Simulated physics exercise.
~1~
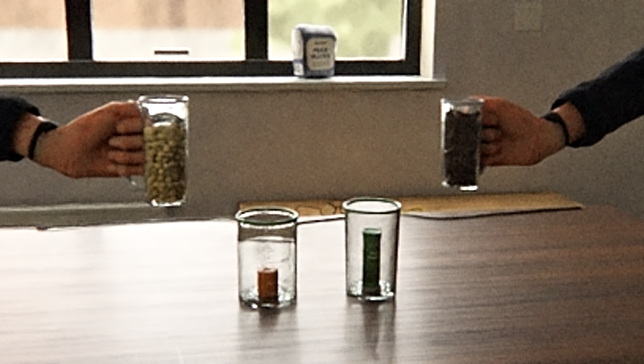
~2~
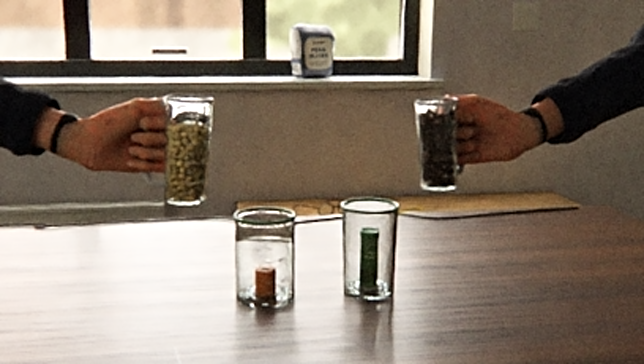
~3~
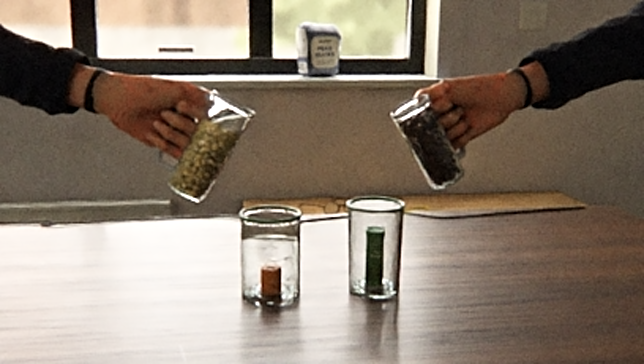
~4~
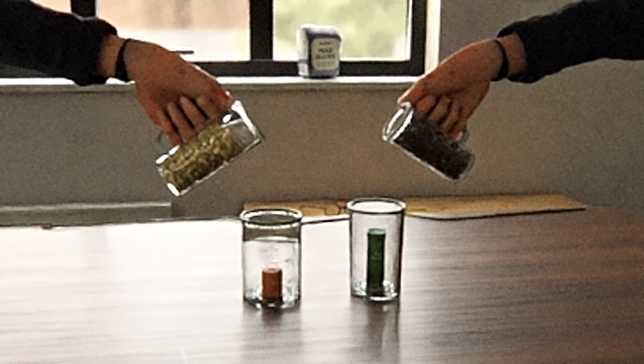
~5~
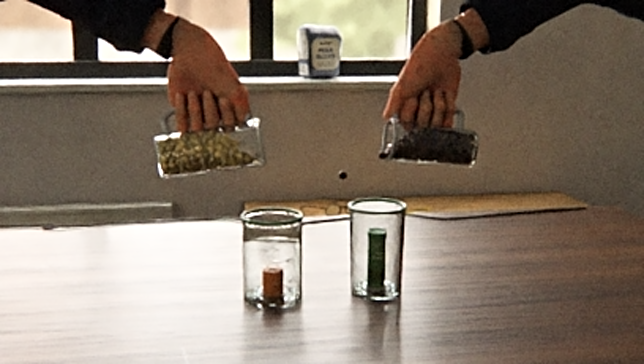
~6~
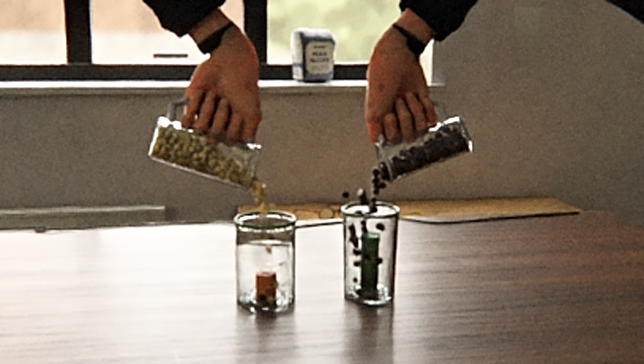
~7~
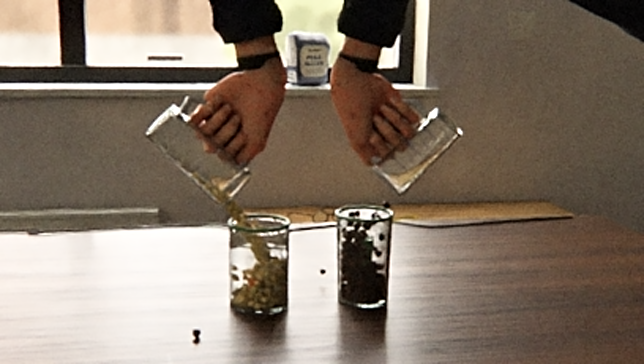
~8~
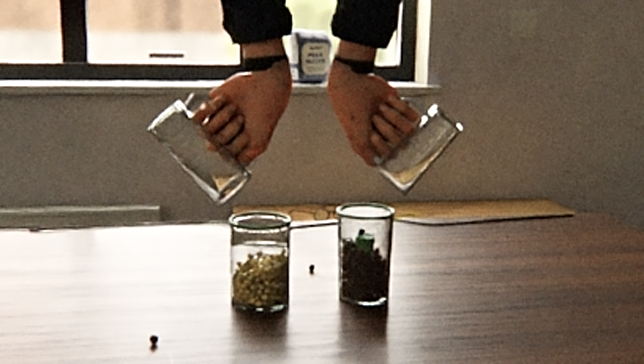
Two hands tipped glass mugs of pale and dark pieces into two clear glasses on a table, emptying both; the left glass's orange object got buried, while the right one's green object still poked out and a couple of dark pieces lay outside.
